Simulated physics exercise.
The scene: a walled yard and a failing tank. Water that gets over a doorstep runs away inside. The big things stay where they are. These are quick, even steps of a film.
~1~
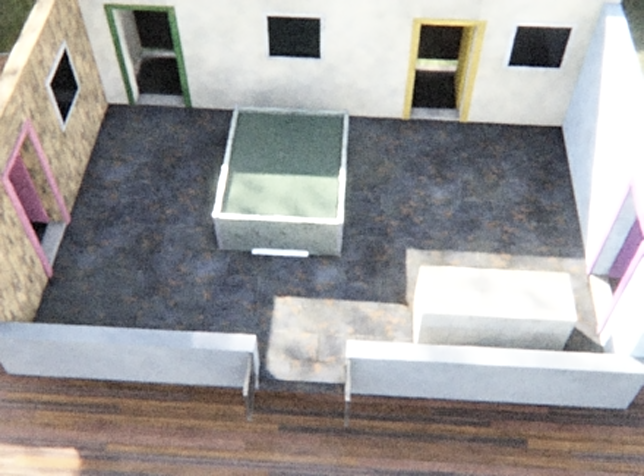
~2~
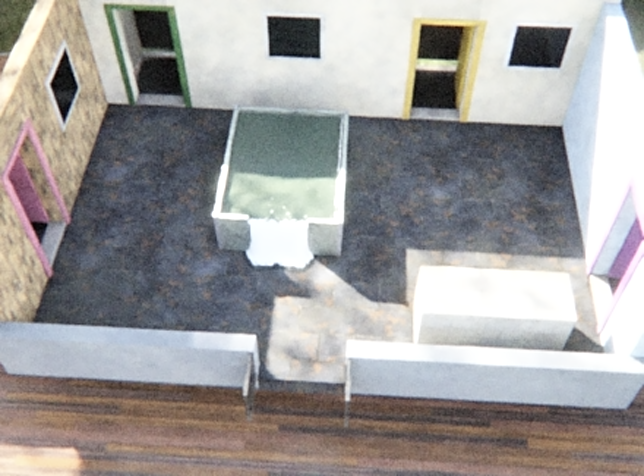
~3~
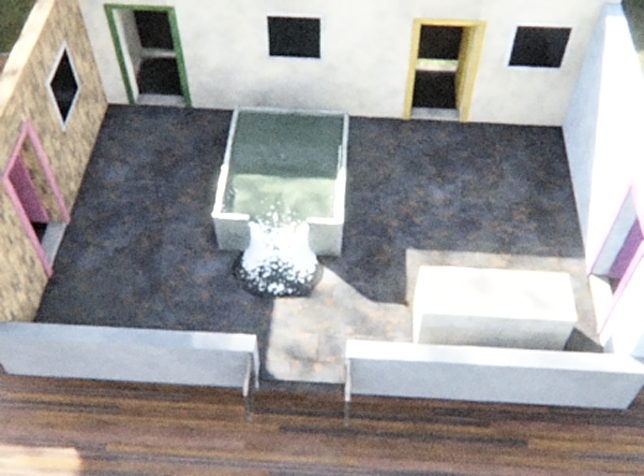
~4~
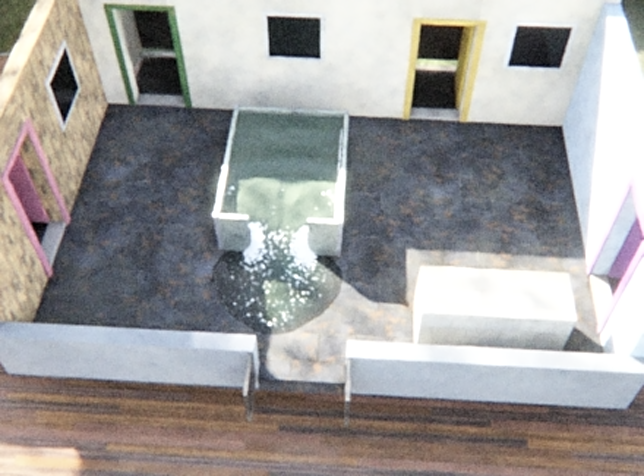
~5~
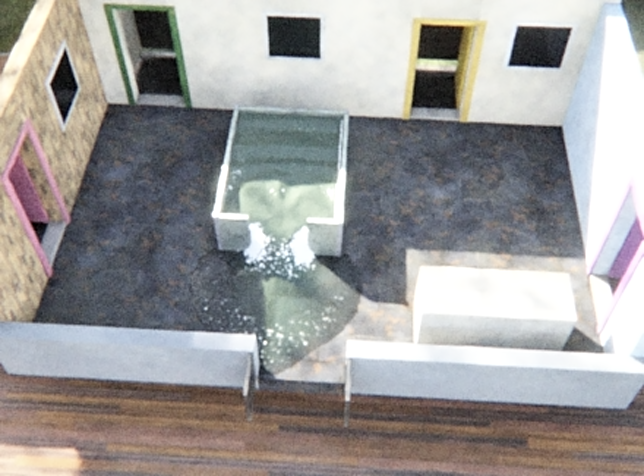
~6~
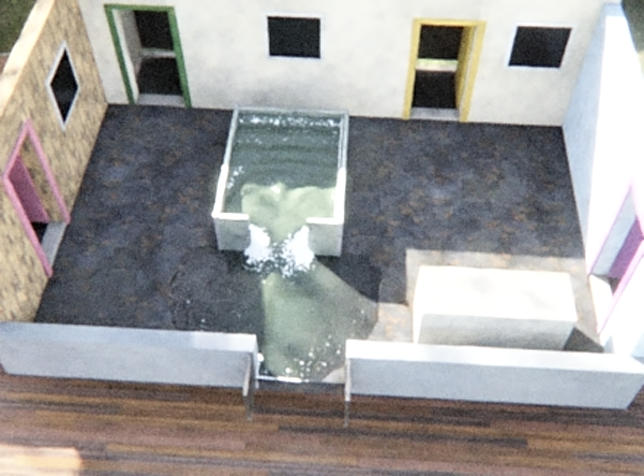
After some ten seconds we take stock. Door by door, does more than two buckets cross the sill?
One by one: The purple door stays under that; the green door takes more than that; the pink door stays under that; the yellow door stays under that.
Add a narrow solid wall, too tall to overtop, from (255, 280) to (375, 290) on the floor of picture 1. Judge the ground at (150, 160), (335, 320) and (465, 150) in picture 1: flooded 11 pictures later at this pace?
As listed: No water, not flooded, free of water.
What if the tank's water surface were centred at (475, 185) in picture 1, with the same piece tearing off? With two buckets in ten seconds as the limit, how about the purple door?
My reading: Purple door passes that mark.
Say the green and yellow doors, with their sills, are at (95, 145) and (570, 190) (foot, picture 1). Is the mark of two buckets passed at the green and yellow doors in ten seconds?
In short: The green door stays under; the yellow door stays under.
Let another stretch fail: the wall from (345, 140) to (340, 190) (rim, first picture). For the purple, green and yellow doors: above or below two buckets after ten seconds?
One by one: Purple door lets more in, green door holds, yellow door floods.
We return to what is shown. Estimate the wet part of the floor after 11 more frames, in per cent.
About 25 per cent.
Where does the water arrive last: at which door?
I say the door marked yellow.
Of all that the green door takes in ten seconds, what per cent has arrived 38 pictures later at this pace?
Some 30 per cent.
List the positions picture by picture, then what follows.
The open tank at (285, 165) is whole and still, in the first frame.
The front is at (309, 263), out from the gap at (279, 238), in the second frame.
Water pours out at (280, 240) and has run to (290, 295), in the third frame.
Water pours out at (280, 240) and has run to (277, 329), in the fourth frame.
The front is at a hidden place, out from the gap at (280, 240), in the fifth frame.
The front is at a hidden place, out from the gap at (280, 240), in the sixth frame.
A moment on, water covers 20 % of the floor; the purple door not reached, the green door not reached, the pink door not reached, the yellow door not reached.
Next, water covers 25 % of the floor; the purple door not reached, the green door not reached, the pink door not reached, the yellow door not reached.
Then, water covers 40 % of the floor; the purple door wet at the sill, nothing in, the green door not reached, the pink door wet at the sill, nothing in, the yellow door not reached.
Later, water covers 70 % of the floor; the purple door wet at the sill, nothing in, the green door under two buckets in, the pink door under two buckets in, the yellow door not reached.
In the end, water covers 85 % of the floor; the purple door wet at the sill, nothing in, the green door over two buckets in, the pink door under two buckets in, the yellow door under two buckets in.
